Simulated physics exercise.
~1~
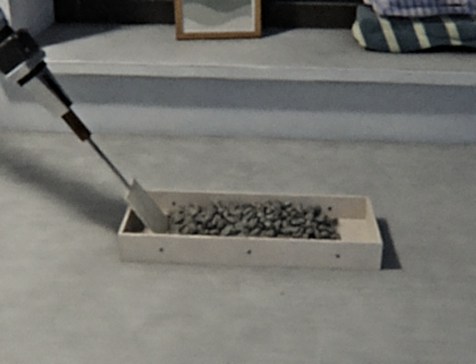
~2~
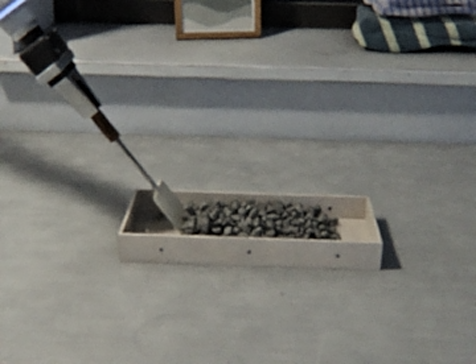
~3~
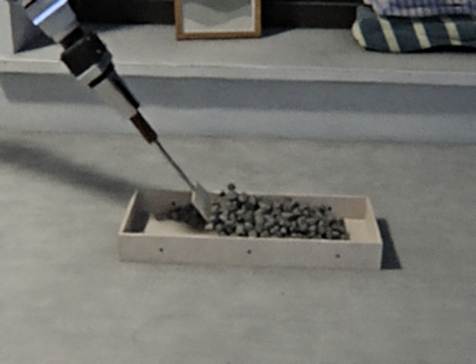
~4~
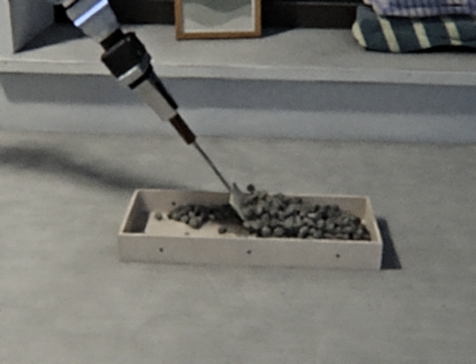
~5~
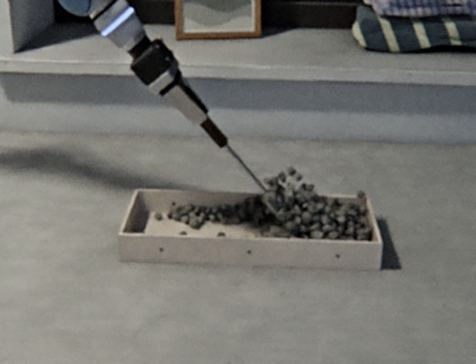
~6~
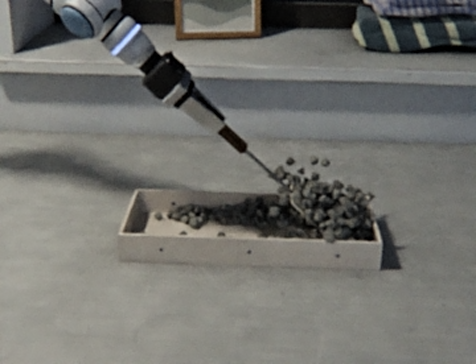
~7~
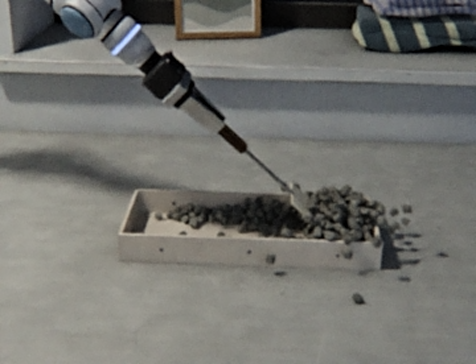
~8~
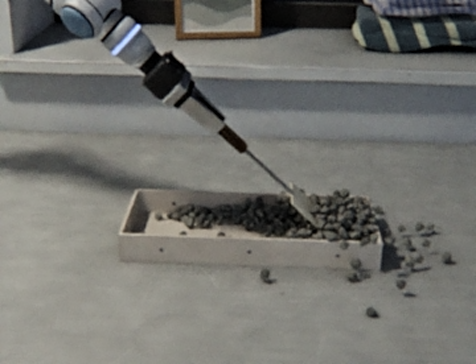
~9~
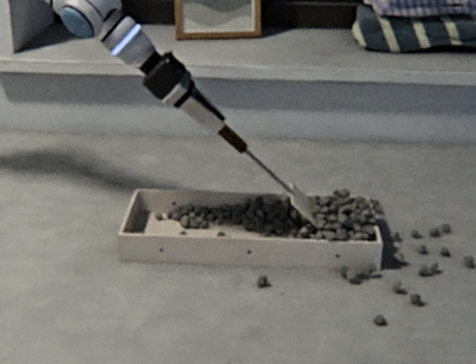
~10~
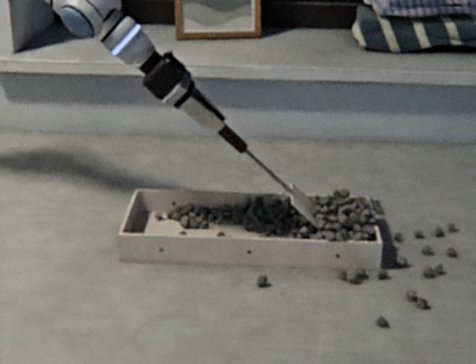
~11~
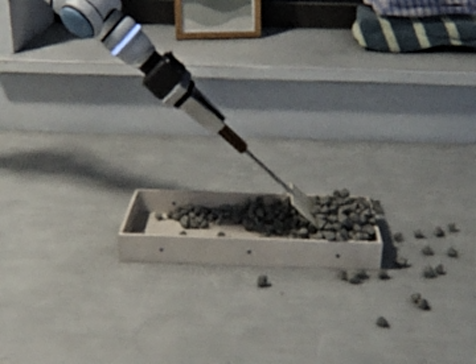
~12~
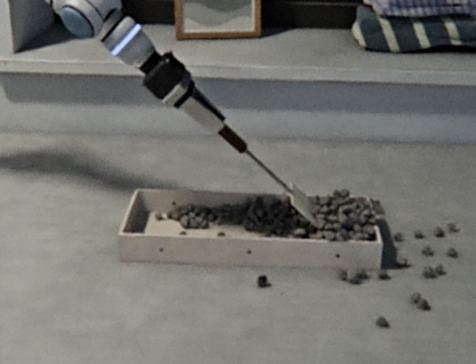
At first, a robotic arm holds a thin paddle at the left end of a shallow, pale trough filled with small dark pebbles on a grey surface. The paddle sweeps to the right, pushing the pebbles into a growing heap and leaving a sparser patch behind it. Near the right end, the heap rises and some pebbles fly up as the paddle stops. Several spill over the end and front of the trough, scattering across the surface. Finally, the paddle rests among the piled pebbles, most still inside, while the strays lie still outside.
